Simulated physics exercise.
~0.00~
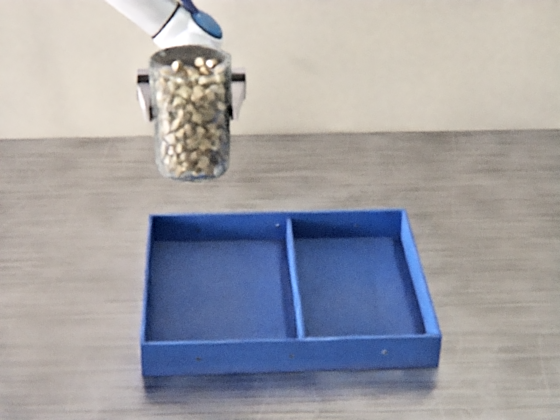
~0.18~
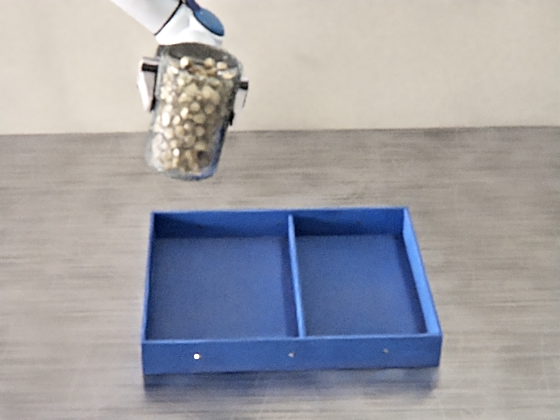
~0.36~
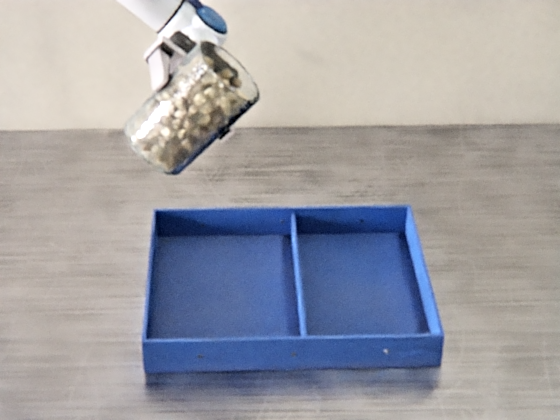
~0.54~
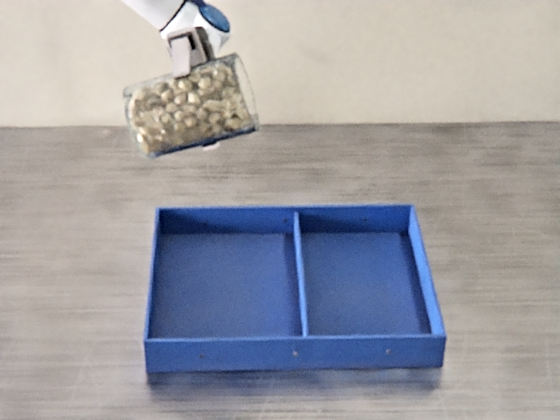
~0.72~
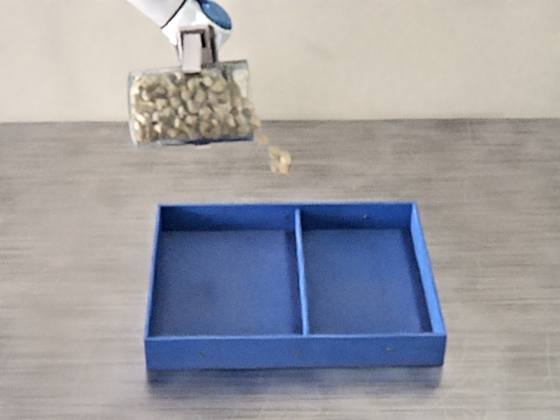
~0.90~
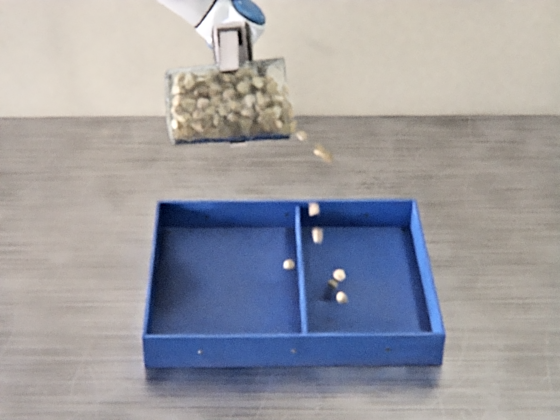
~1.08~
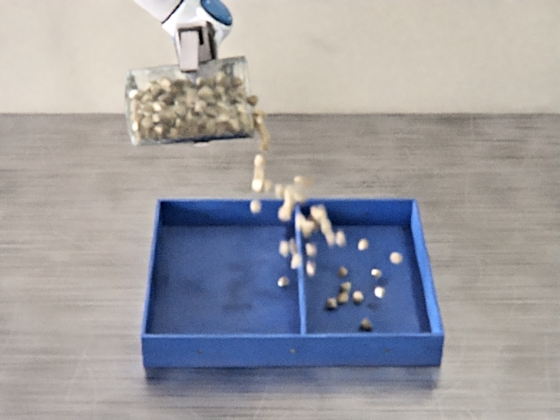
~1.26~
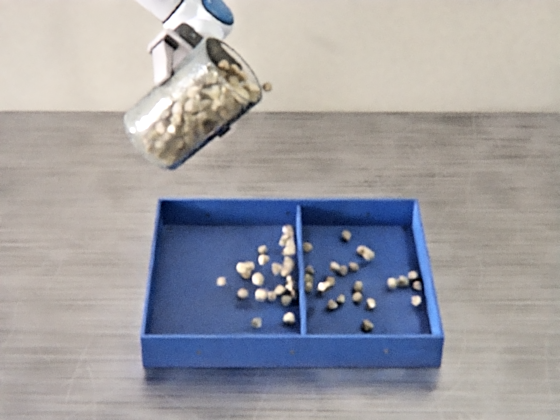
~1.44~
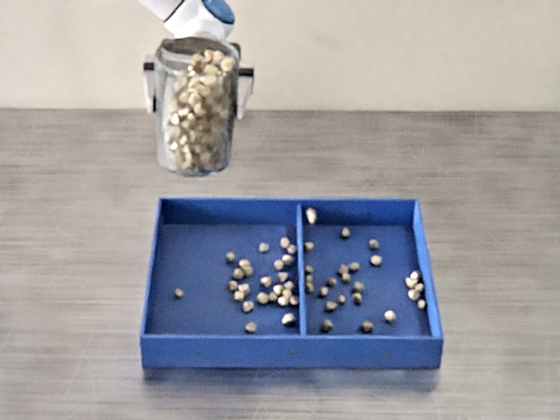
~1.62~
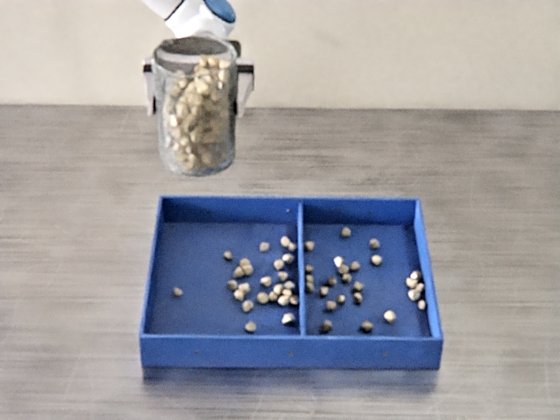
A robot arm tips a clear tumbler, spills some pebbles into both tray parts, and rights it.
